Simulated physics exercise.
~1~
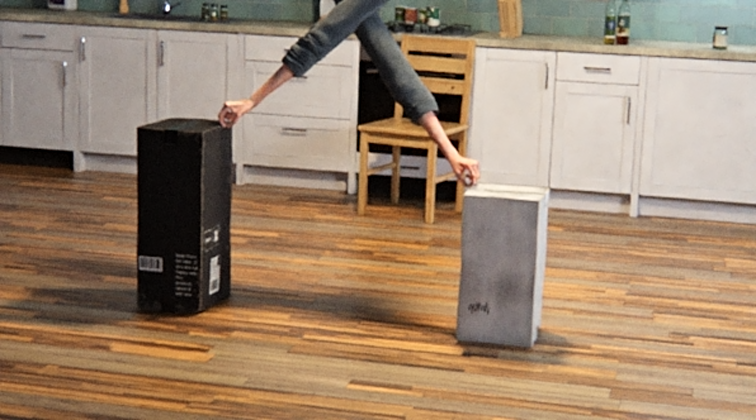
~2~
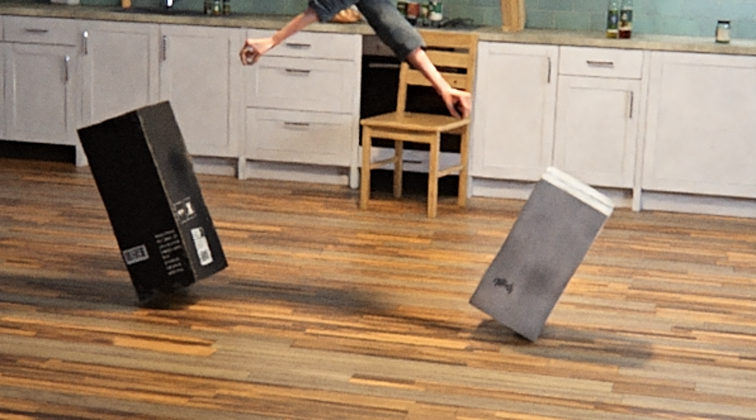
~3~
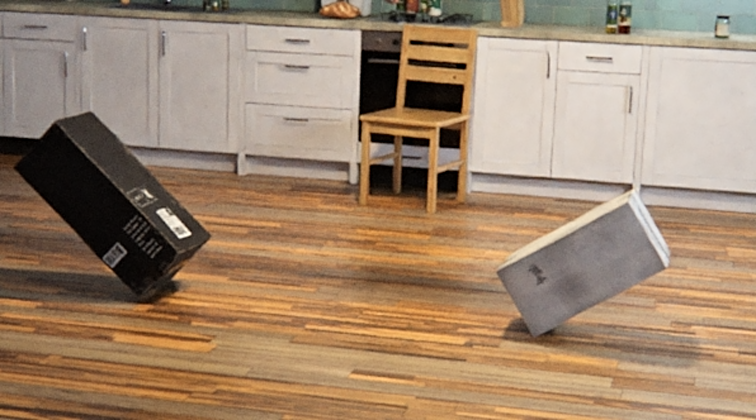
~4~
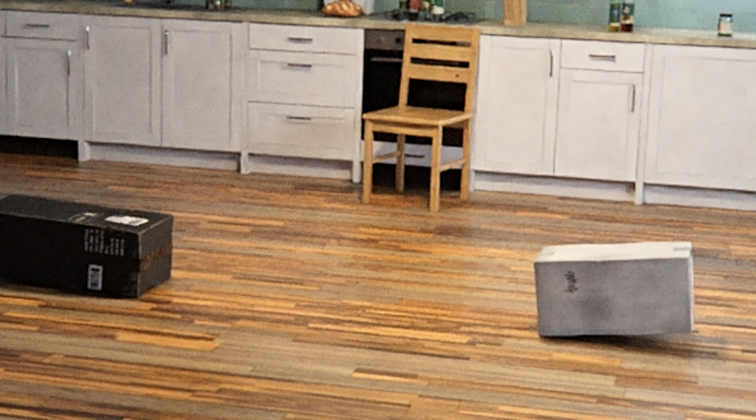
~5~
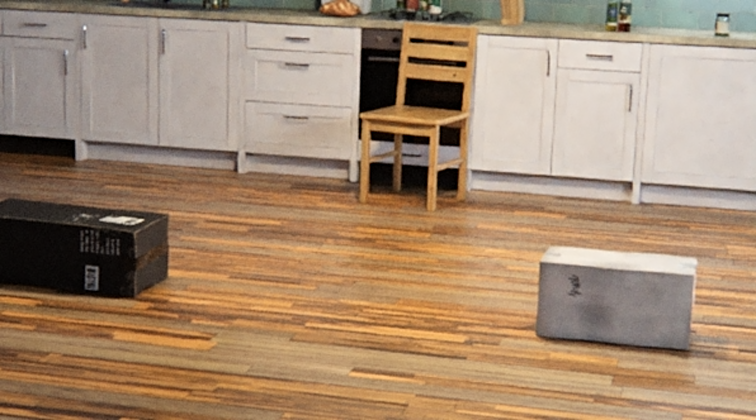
In a kitchen with white cabinets and a striped wooden floor, a tall black box and a smaller white box stand upright, a hand touching the top of each. A wooden chair sits behind them by the counter. The hands let go and draw back as the black box tips to the left and the white one tips to the right. With the arms gone from view, both lean farther over, away from each other. They topple onto their sides, and the two boxes end lying far apart on the floor.
